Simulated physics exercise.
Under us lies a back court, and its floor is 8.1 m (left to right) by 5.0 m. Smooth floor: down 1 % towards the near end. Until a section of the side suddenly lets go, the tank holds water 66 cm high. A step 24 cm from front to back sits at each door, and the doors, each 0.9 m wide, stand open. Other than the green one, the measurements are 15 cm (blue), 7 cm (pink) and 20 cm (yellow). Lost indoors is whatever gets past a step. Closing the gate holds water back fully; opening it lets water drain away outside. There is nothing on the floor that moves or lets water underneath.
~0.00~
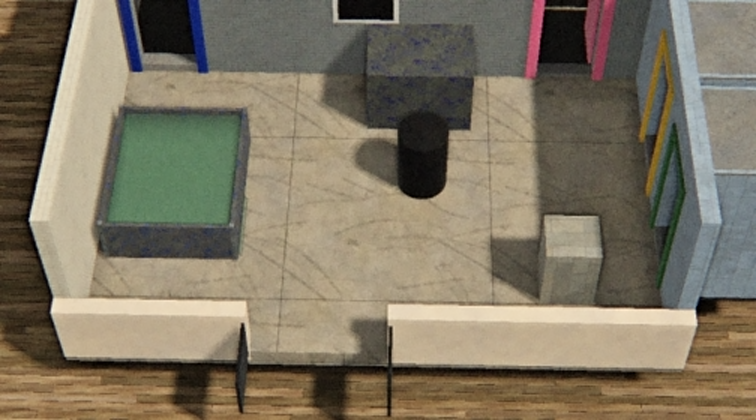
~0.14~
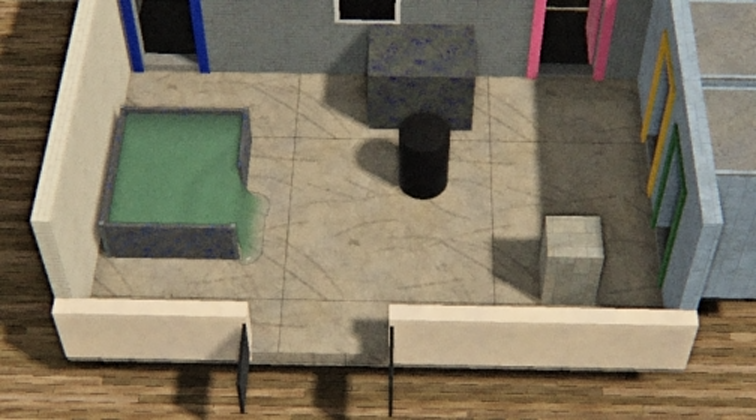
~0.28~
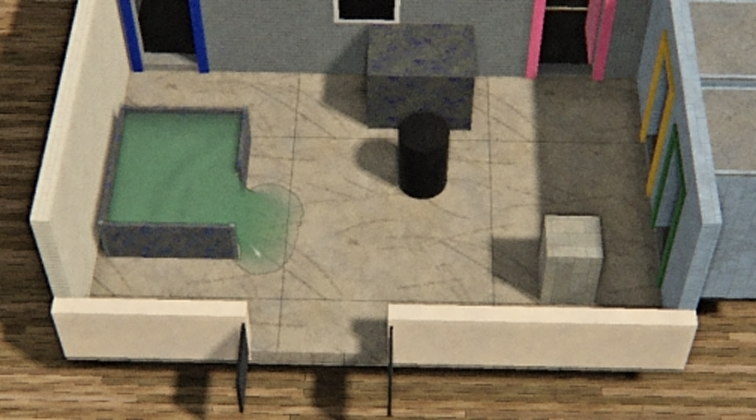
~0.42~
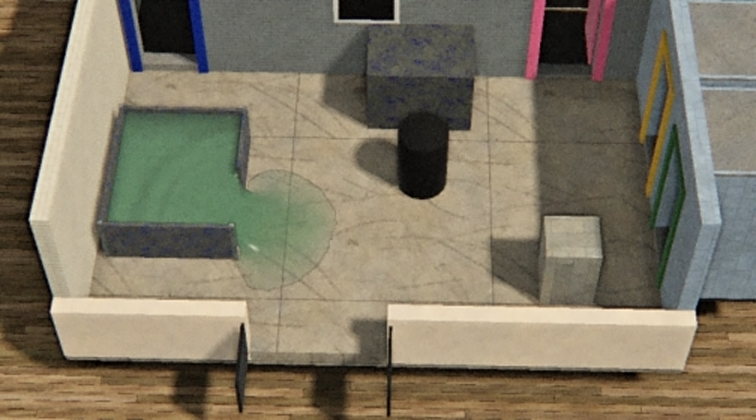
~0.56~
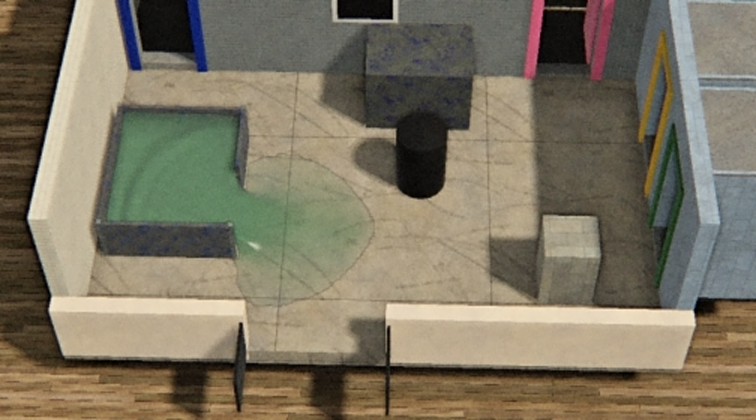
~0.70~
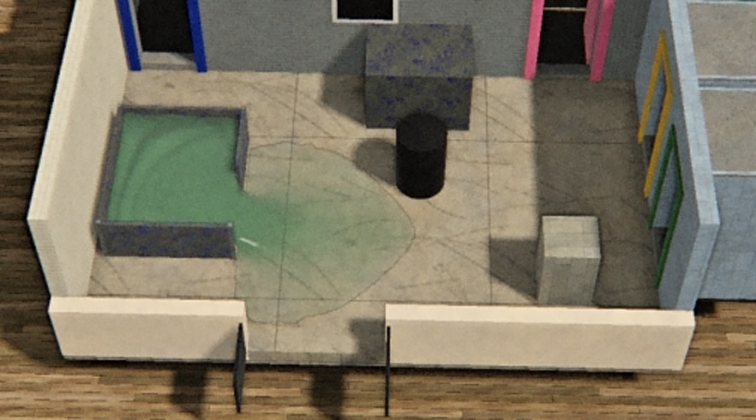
A walled court with a pale, cracked floor is seen from above through a fixed camera, with wooden boards around it. A grey-rimmed tank of green water stands at left, a dark block and black cylinder near the back, a pale block at right, and blue, pink, yellow and green doorways line the walls. Water pours from the tank's right side and spreads rightward across the floor in a widening, thinning sheet.
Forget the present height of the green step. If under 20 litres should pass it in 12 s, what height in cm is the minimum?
The minimum is around 17 cm.
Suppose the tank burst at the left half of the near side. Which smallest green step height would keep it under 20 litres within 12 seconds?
A minimum of about 7.5 cm.
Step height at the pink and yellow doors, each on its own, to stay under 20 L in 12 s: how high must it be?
About 8.5 cm at pink and 8.0 cm at yellow.
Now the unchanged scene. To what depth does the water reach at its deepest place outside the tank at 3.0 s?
Max depth: Near 30 cm.
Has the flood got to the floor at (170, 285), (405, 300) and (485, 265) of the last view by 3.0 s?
First bone-dry, second wet through, third wet through.
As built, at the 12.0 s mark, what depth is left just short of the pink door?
About 7.0 centimetres deep.
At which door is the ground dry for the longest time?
Door: Blue.
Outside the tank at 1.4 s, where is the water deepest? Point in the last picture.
Around (246, 241).
After 1.4 s water covers 35 % of the floor, deepest (36 cm) near (246, 241); it has not reached the green door.
After 3.0 s water covers 55 % of the floor, deepest (30 cm) near (653, 345); 19 cm at the green door, 28 litres in over its 9 cm step.
After 12.0 s water covers 80 % of the floor, deepest (12 cm) near (535, 342); 8 cm at the green door, 102 litres in over its 9 cm step.
At the green door as built, the water arrived by 2.0 s and peaked near 20 cm at 3.4 s.
With a step of 14.5 cm, 39 litres would have come in within the 12 s; with 19.5 cm, 9 litres. So under 20 litres takes about 17 cm.
